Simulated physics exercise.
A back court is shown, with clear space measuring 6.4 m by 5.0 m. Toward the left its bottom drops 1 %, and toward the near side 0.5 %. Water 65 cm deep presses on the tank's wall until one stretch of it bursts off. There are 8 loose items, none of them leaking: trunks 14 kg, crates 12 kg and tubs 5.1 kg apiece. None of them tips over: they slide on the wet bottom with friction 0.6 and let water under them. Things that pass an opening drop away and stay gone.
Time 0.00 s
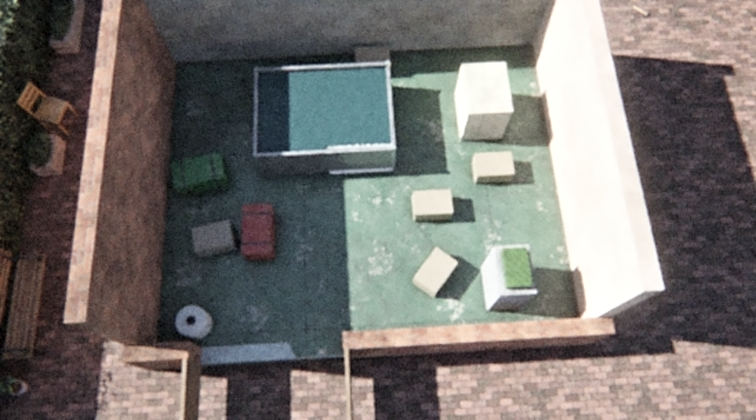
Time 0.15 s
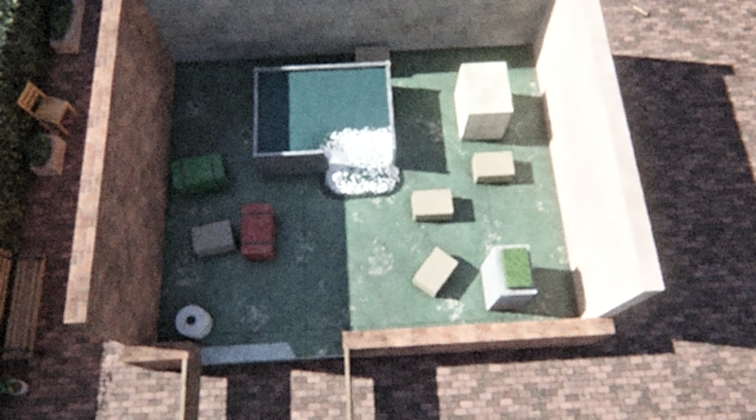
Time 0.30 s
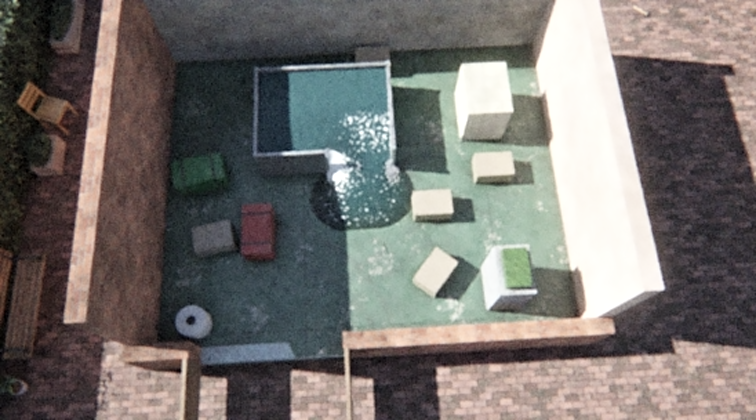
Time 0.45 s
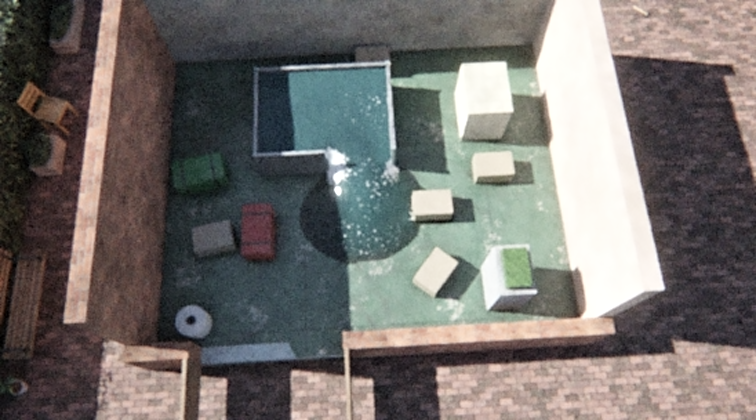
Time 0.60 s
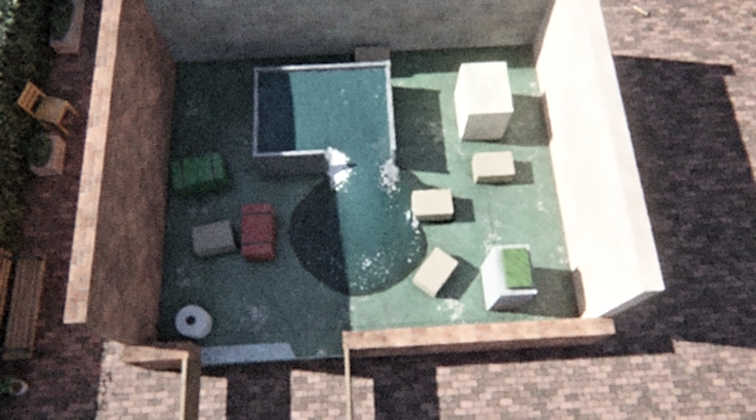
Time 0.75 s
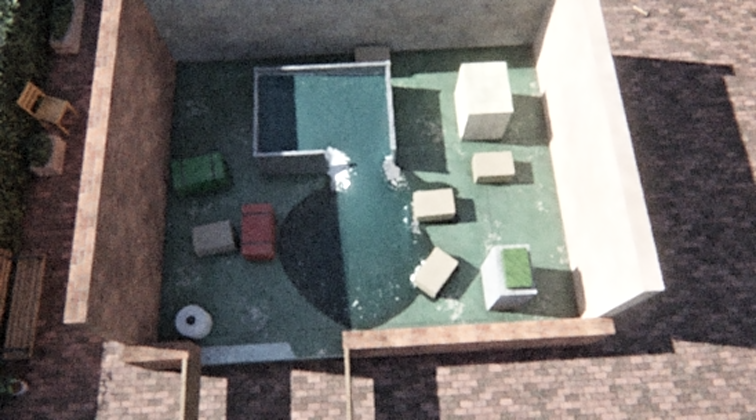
In a walled back court, water burst from the near right corner of a raised pool and spread across the green floor in a widening dark round patch, reaching some of the scattered crates.
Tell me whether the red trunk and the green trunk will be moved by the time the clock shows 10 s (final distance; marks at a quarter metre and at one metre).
One by one: Red trunk: Almost still, green trunk: Almost still.
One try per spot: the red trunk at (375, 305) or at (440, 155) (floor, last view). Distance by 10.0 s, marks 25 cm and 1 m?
Outcomes in order: It is taken a long way; it is shifted a bit.
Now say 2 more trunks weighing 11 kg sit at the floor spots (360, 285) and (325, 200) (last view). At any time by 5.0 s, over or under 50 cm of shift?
So it goes across the line, then across the line.
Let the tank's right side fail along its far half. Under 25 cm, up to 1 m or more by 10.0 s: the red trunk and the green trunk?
Note: Red trunk shifted modestly, green trunk shifted modestly.
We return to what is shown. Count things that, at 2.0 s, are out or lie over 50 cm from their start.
At that time I count 2.
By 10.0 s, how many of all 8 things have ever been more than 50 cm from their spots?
The answer here is 4.
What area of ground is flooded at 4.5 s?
Somewhere around 19 m2, roughly.
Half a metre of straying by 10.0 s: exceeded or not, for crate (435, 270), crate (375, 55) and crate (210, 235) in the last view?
First one went too far, second one stayed inside, third one stayed inside.
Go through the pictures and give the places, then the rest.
In the first frame, the red trunk at (257, 228), on the bottom; the green trunk at (198, 169) rests on the ground; water covers 3.2 m2; 0 of 8 have shifted.
In the second frame, the red trunk at (257, 228), on the bottom; the green trunk at (198, 169) rests on the ground; water covers 3.8 m2; 0 of 8 have shifted.
In the third frame, the red trunk at (257, 228) rests on the ground; the green trunk at (198, 169) rests on the ground; water covers 4.7 m2; 0 of 8 have shifted.
In the fourth frame, the red trunk at (257, 228), on the bottom; the green trunk at (198, 169) rests on the ground; water covers 5.7 m2; 0 of 8 have shifted.
In the fifth frame, the red trunk at (257, 228), on the bottom; the green trunk at (198, 169) rests on the ground; 6.8 m2 under water; 0 of 8 have shifted.
In the sixth frame, the red trunk at (257, 228), on the bottom; the green trunk at (198, 169), on the bottom; 8.0 m2 under water; 0 of 8 have shifted.
After 2.0 s the red trunk is near (257, 228), 0.0 m from its start, aground; the green trunk is near (198, 169), 0.0 m from its start, aground; 0 of 8 are out; 1 afloat.
After 4.5 s the red trunk is near (257, 228), 0.0 m from its start, aground; the green trunk is near (198, 169), 0.0 m from its start, aground; 0 of 8 are out; 1 afloat.
After 7.0 s the red trunk is near (257, 228), 0.0 m from its start, aground; the green trunk is near (198, 169), 0.0 m from its start, aground; 0 of 8 are out; 3 afloat.
After 10.0 s the red trunk is near (258, 228), 0.0 m from its start, aground; the green trunk is near (201, 163), 0.1 m from its start, aground; 0 of 8 are out; 4 afloat.
